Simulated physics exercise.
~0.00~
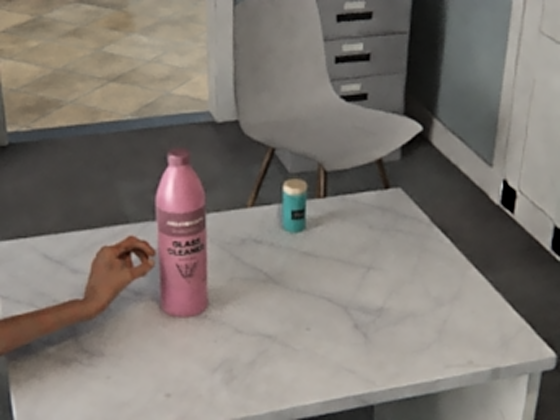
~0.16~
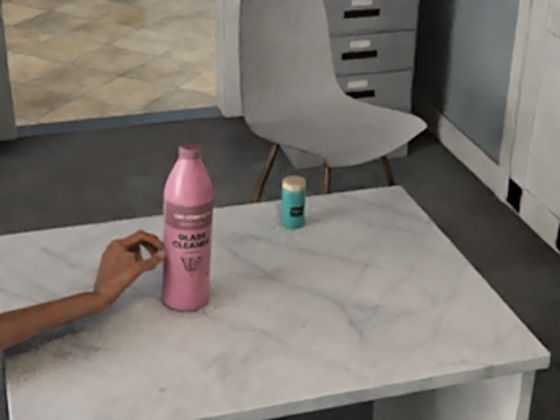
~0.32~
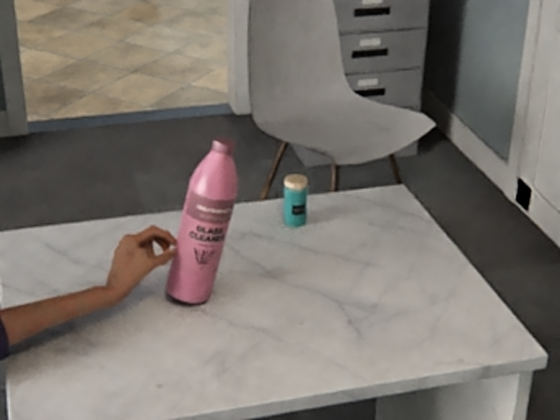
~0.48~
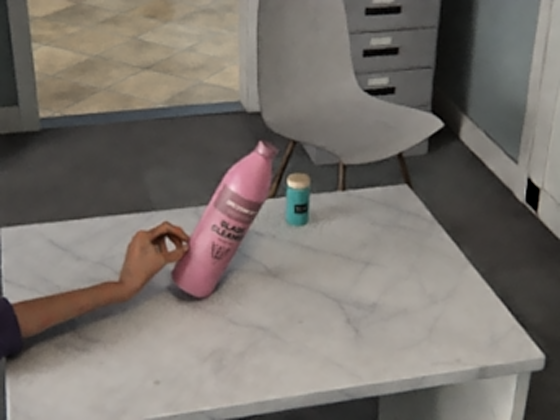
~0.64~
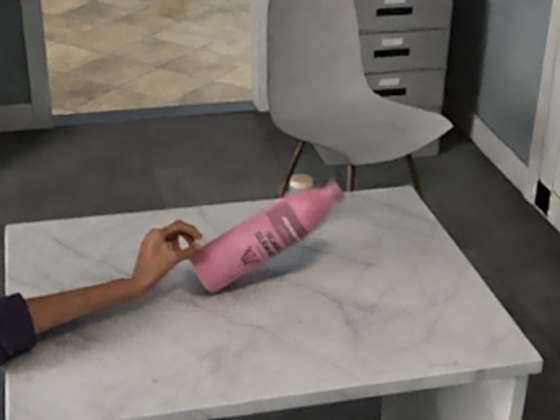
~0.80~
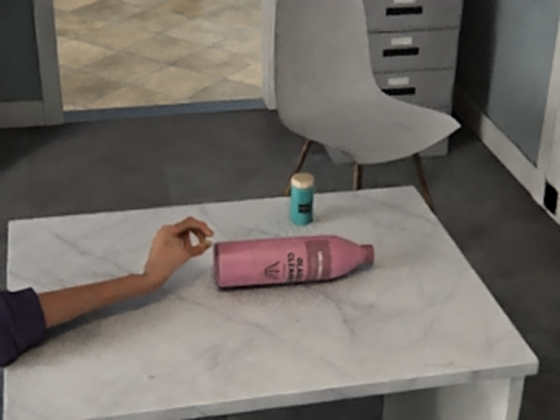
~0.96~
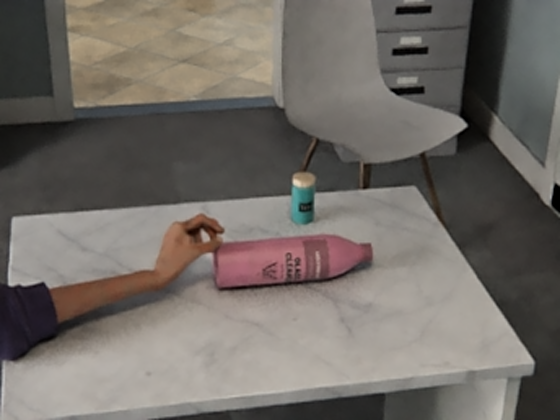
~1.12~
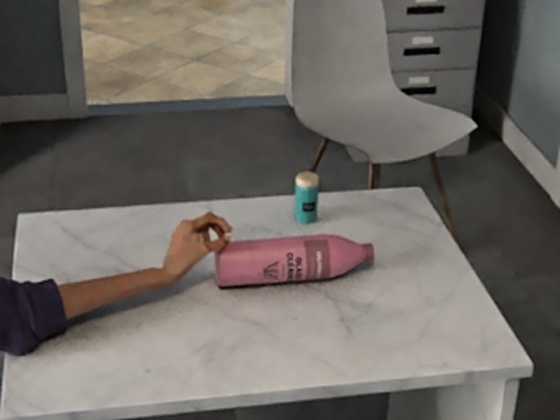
A hand reached in from the left and gently pushed a pink bottle on a marble table until it leaned, tipped over to the right and came to rest on its side, while the small turquoise shaker behind it stayed upright.
